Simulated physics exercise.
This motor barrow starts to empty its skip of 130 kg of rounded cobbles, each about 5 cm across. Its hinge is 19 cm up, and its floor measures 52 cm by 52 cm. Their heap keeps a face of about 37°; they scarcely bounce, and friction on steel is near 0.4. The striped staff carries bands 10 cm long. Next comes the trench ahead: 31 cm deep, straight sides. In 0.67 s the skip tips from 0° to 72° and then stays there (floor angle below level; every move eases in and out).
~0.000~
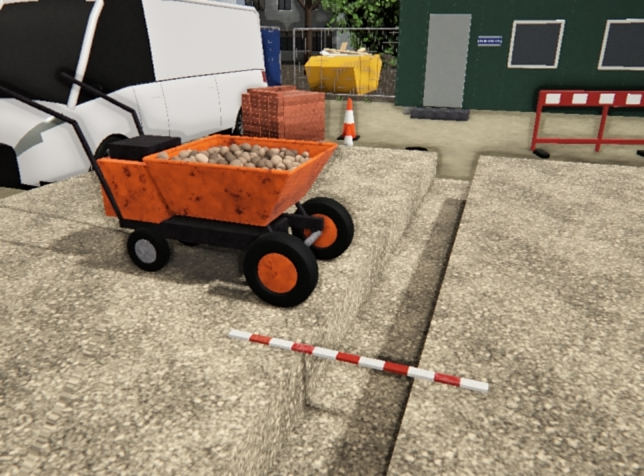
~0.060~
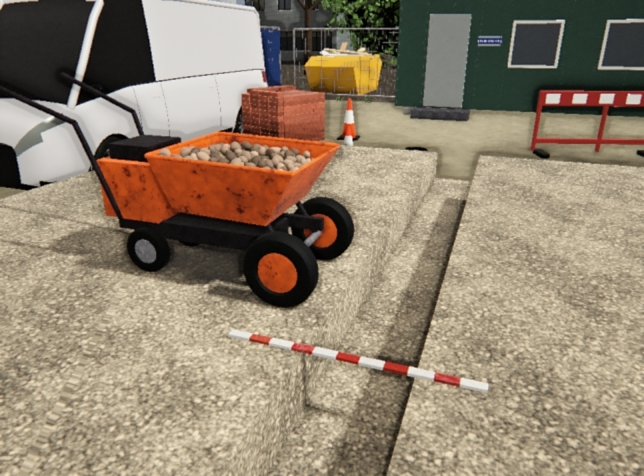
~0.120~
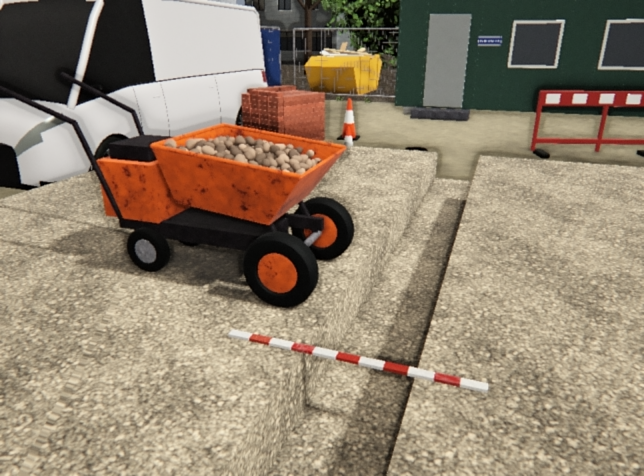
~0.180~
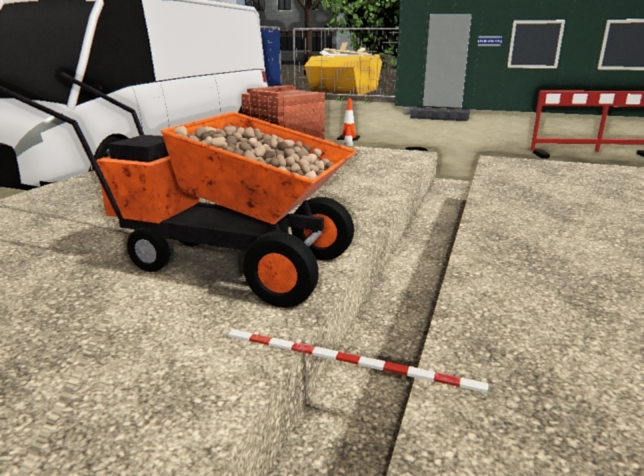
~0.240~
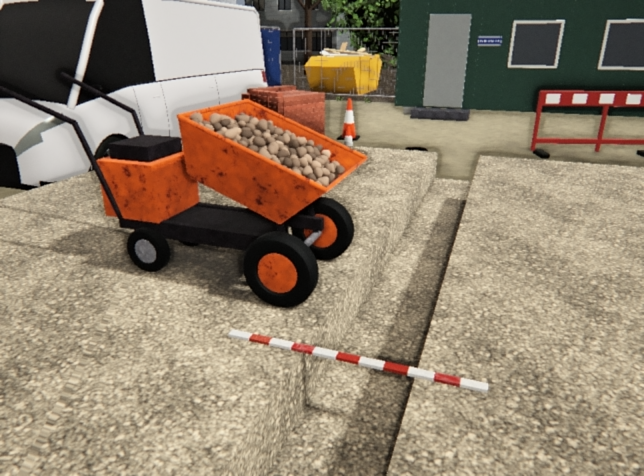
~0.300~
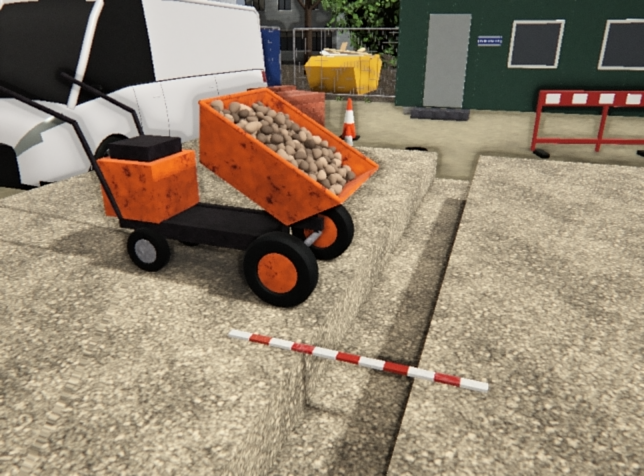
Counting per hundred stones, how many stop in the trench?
Some 48.
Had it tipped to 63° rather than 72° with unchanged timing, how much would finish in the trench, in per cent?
Roughly 35% would end there.
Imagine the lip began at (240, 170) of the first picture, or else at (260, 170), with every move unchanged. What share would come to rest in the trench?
Near 90 and near 75 percent.
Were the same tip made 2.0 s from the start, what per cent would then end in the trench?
About 75 percent, I'd say.
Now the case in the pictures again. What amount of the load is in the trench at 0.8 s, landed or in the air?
About 15 per cent by then.
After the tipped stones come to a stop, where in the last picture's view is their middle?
Their middle ends up near (448, 300).
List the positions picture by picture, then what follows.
The first frame shows lip at (289, 174), floor tilted 0°, highest stones at (250, 152).
The second frame shows lip at (292, 174), floor tilted 2°, highest stones at (242, 150); the stones move at 0.4 m/s on average.
The third frame shows lip at (300, 177), floor tilted 6°, highest stones at (230, 142); the stones move at 0.8 m/s on average.
In the fourth frame, the skip is at 13°, its lip at (312, 182); the top of the load is at (234, 133); the stones move at 1.1 m/s on average.
In the fifth frame, the skip is at 21°, its lip at (326, 190); the top of the load is at (241, 122); the stones move at 1.3 m/s on average.
In the sixth frame, the skip is at 30°, its lip at (341, 202); the top of the load is at (256, 112); the stones move at 1.4 m/s on average.
After 0.5 s the floor is at 60°; 100 % in the skip; the foremost stones are at (375, 221).
After 0.8 s the floor is at 72°; 70 % in the skip, 15 % in the trench, 15 % past the trench; the foremost stones are at (467, 301).
After 1.1 s the floor is at 72°; 23 % in the skip, 25 % in the trench, 52 % past the trench; the foremost stones are at (638, 343).
After 3.1 s the floor is at 72°; 0 % in the skip, 48 % in the trench, 52 % past the trench; the foremost stones are past the picture's edge.
